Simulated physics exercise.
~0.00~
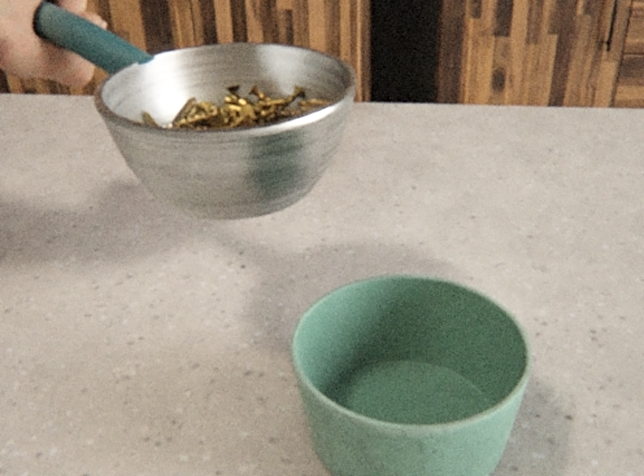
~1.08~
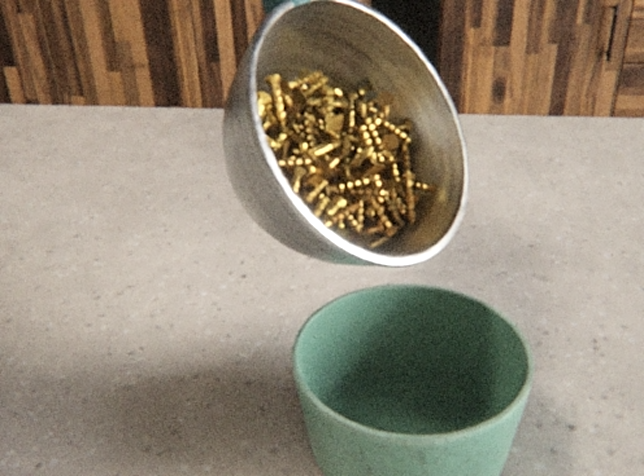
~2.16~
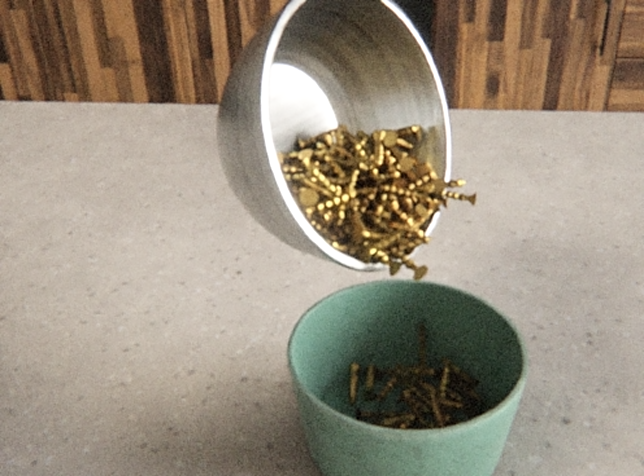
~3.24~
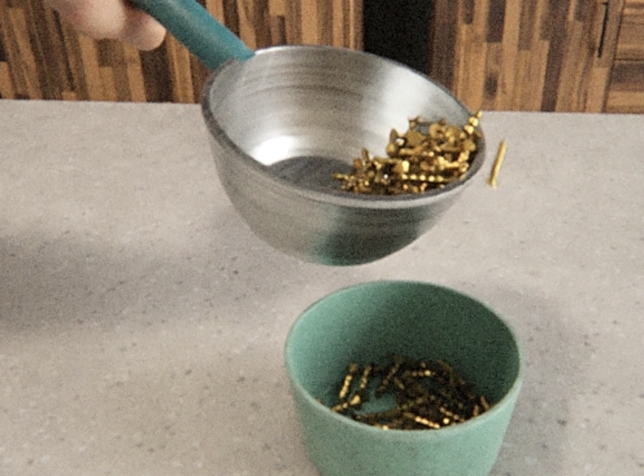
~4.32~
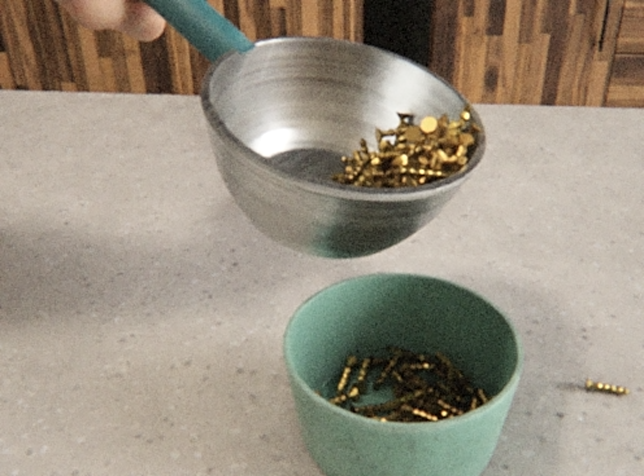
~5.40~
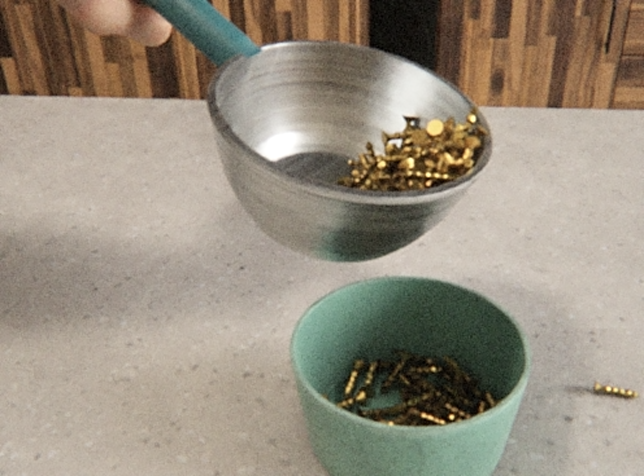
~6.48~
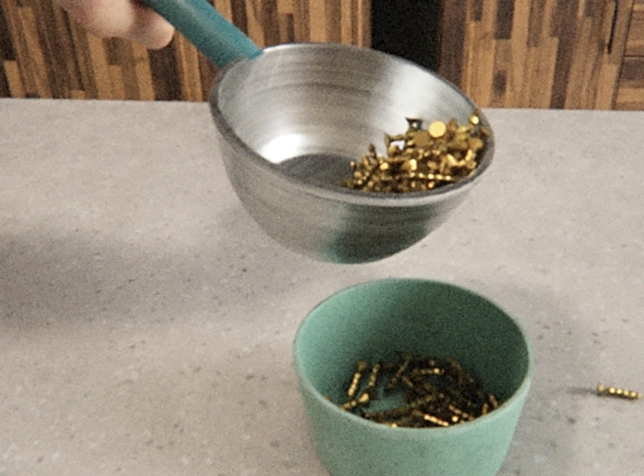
The clip shows a hand moving a metal bowl of brass-coloured screws rightward over a green dish and tipping it, pouring some in. The bowl then turns partway back, still holding most of the screws, while one screw falls and lies on the counter to the right.
